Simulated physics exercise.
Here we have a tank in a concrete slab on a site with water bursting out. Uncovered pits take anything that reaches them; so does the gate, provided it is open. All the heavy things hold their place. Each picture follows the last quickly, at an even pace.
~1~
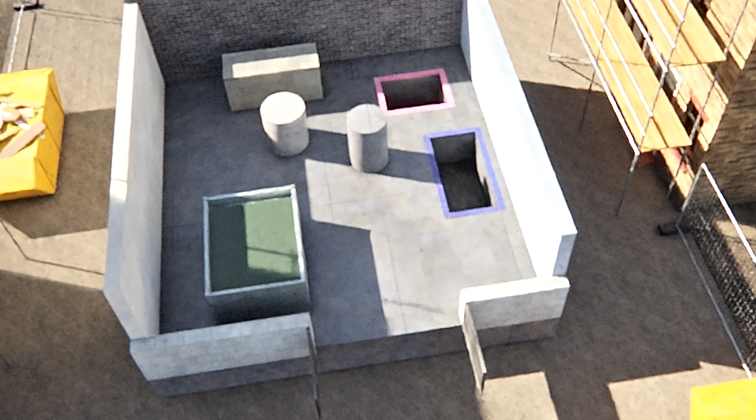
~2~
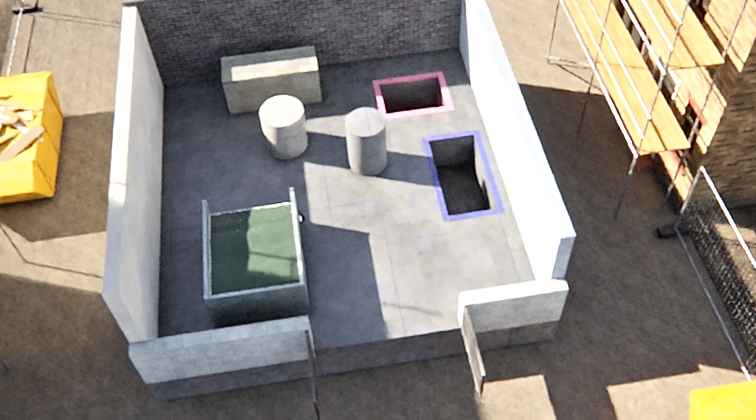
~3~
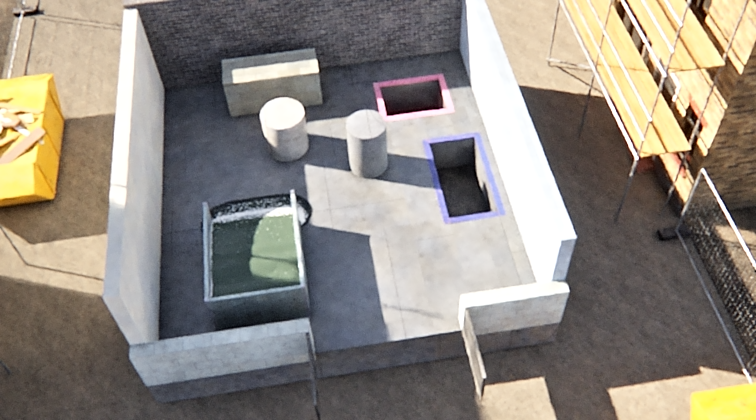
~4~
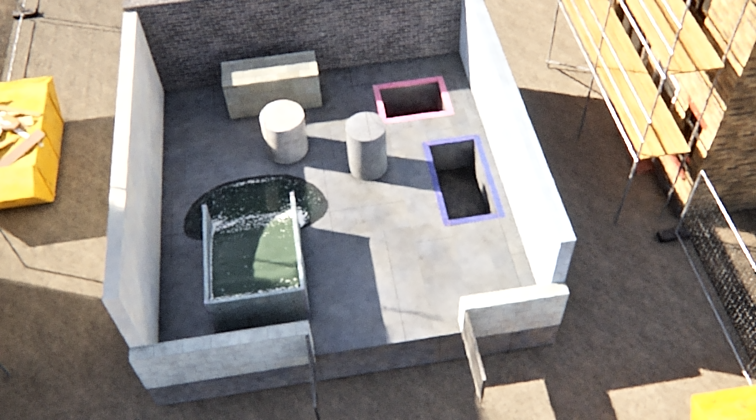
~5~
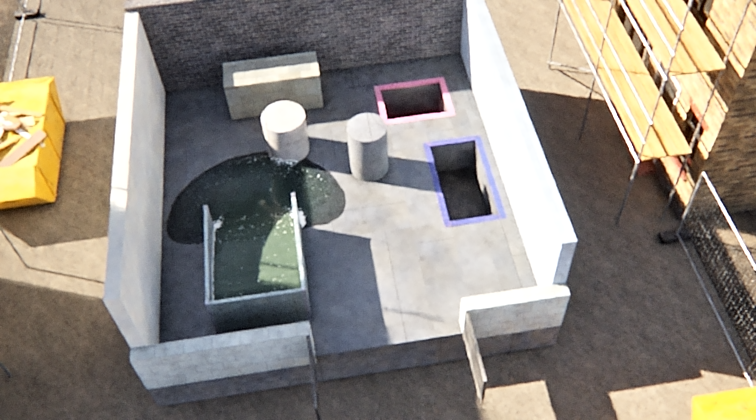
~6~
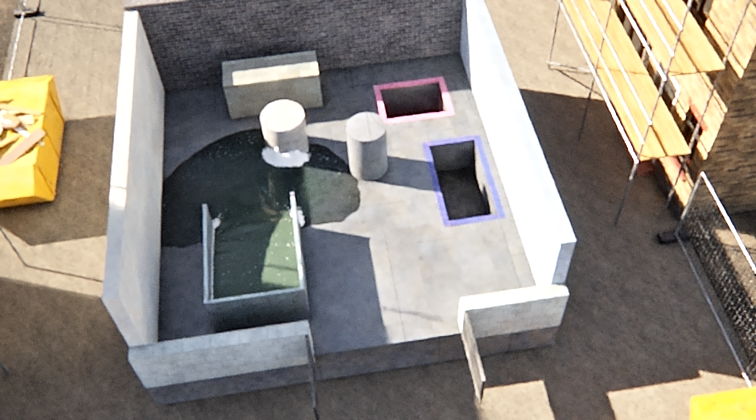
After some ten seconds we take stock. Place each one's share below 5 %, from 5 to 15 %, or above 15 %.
Placed: The gate lands below 5 %; the blue pit lands from 5 to 15 %; the pink pit lands above 15 %.
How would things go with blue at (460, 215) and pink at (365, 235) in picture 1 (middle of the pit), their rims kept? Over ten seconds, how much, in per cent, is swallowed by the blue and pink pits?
Blue gets 15 in a hundred; pink gets 8 in a hundred.
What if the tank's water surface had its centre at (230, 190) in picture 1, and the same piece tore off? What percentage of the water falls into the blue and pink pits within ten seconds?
Tally in per cent - blue pit 12; pink pit 25.
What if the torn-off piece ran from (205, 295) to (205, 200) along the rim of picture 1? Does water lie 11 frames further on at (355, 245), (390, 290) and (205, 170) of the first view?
Note, points one to three: Unreached / reached and soaked / reached and soaked.
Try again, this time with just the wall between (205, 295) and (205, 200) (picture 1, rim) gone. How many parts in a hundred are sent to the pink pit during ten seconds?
The pink pit gets 10 per cent.
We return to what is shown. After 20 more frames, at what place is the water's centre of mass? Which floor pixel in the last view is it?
The water's centre sits above (256, 155).
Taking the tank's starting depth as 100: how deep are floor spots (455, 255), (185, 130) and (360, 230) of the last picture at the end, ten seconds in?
In order: 2, 6, 2 %.
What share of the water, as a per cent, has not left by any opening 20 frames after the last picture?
I'd say roughly 90 percent.
A moment on, water covers 35 % of the floor; the gate 0 %, the blue pit 0 %, the pink pit 0 %.
Next, water covers 45 % of the floor; the gate 0 %, the blue pit 0 %, the pink pit 3 %.
Then, water covers 55 % of the floor; the gate 0 %, the blue pit 0 %, the pink pit 10 %.
Later, water covers 65 % of the floor; the gate 0 %, the blue pit 3 %, the pink pit 22 %.
In the end, water covers 90 % of the floor; the gate 1 %, the blue pit 9 %, the pink pit 32 %.
